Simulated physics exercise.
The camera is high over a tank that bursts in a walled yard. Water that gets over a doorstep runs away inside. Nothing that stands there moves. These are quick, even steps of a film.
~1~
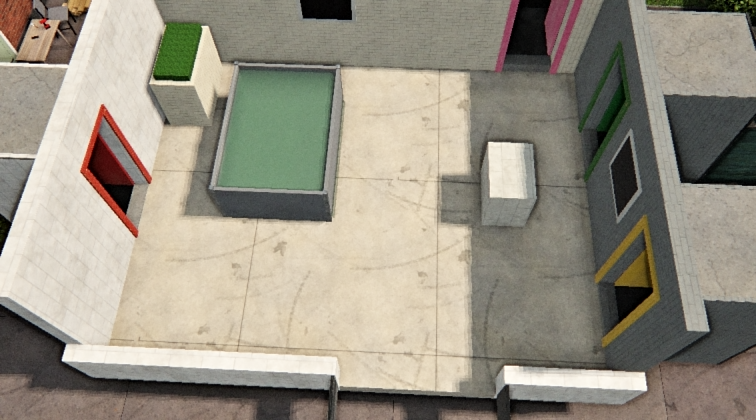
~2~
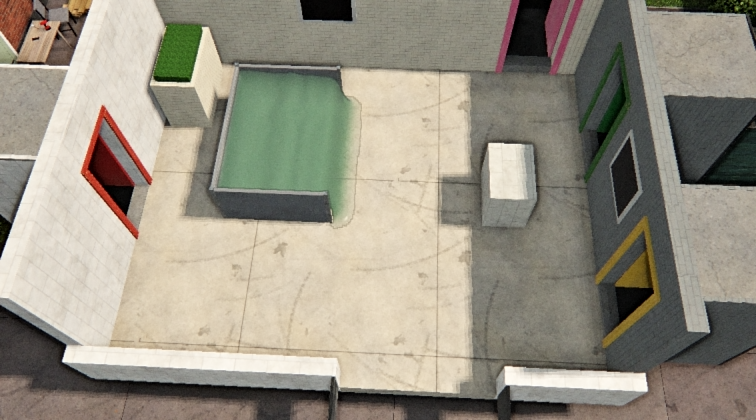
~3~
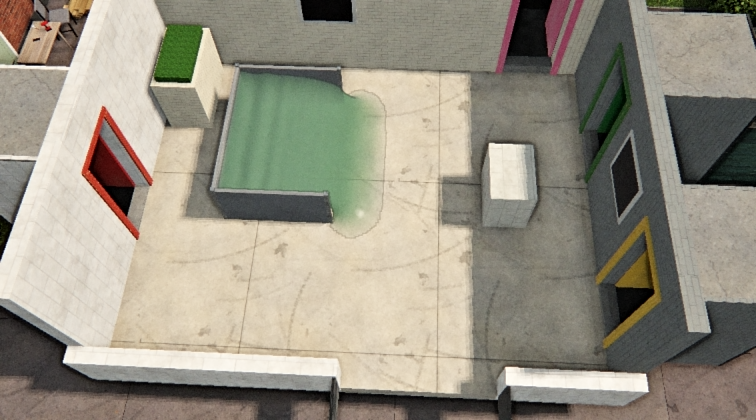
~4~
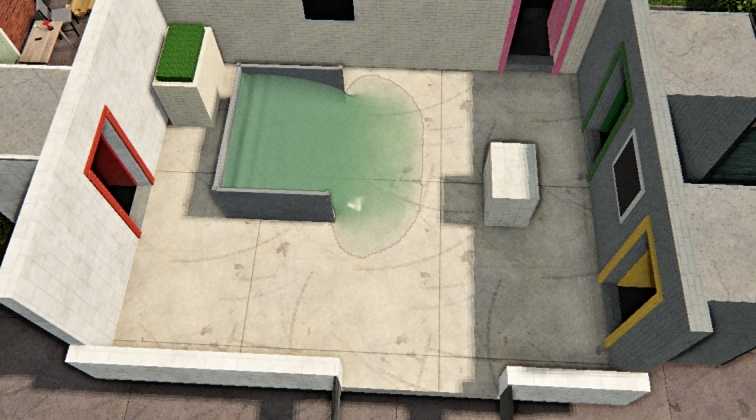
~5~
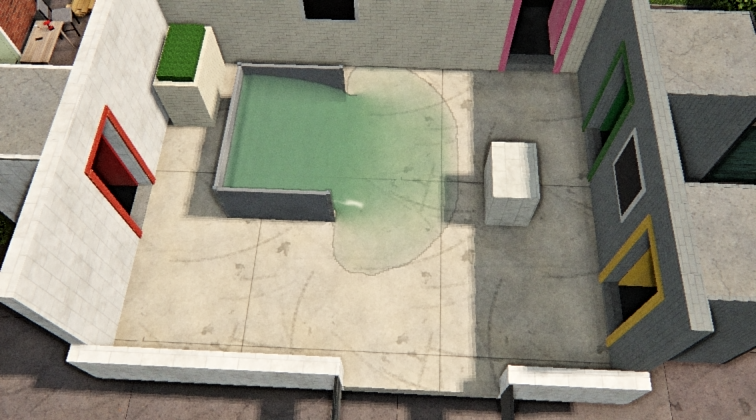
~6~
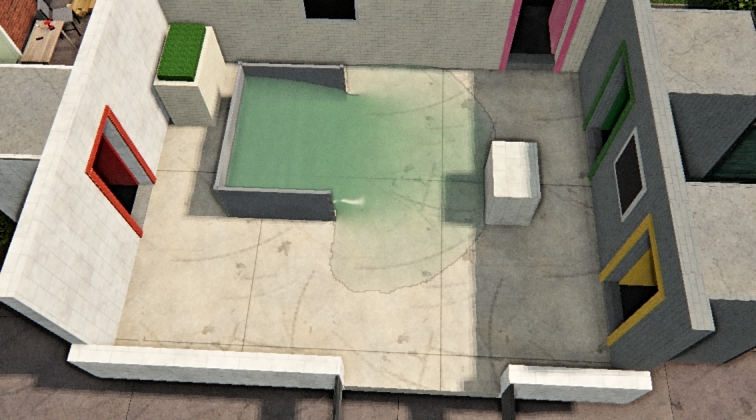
At first, a gray-walled tank of green water sits whole and still in a walled yard. Then its right side opens and water pours out, spreading rightward across the pale floor in a widening, rounded sheet, which thins as it crosses into the shade and reaches the white block.
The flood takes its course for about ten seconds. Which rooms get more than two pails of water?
In the end: The yellow door takes more than that; the red door stays under that; the green door takes more than that; the pink door takes more than that.
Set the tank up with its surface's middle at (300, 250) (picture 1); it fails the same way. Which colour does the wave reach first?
It is the one in yellow.
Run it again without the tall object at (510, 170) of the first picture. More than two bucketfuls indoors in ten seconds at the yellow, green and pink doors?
In short: The yellow door is over, the green door goes over, the pink door floods.
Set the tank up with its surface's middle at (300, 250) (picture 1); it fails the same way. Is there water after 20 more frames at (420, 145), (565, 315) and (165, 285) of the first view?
In turn: Flooded, under water, dry.
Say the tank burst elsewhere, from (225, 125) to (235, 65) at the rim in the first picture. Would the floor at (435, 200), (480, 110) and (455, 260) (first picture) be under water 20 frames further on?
One after the other: Not flooded, flooded, free of water.
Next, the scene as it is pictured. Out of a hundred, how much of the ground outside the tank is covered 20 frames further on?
I make it 60 per cent.
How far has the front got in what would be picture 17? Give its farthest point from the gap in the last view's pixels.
Close to (606, 382).
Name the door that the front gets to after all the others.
I say the red-painted one.
A moment on, water covers 45 % of the floor; the yellow door not reached, the red door not reached, the green door over two buckets in, the pink door wet at the sill, nothing in.
Next, water covers 55 % of the floor; the yellow door under two buckets in, the red door not reached, the green door far over two buckets in, the pink door wet at the sill, nothing in.
Then, water covers 60 % of the floor; the yellow door over two buckets in, the red door not reached, the green door far over two buckets in, the pink door far over two buckets in.
Later, water covers 65 % of the floor; the yellow door far over two buckets in, the red door not reached, the green door far over two buckets in, the pink door far over two buckets in.
In the end, water covers 90 % of the floor; the yellow door far over two buckets in, the red door wet at the sill, nothing in, the green door far over two buckets in, the pink door far over two buckets in.
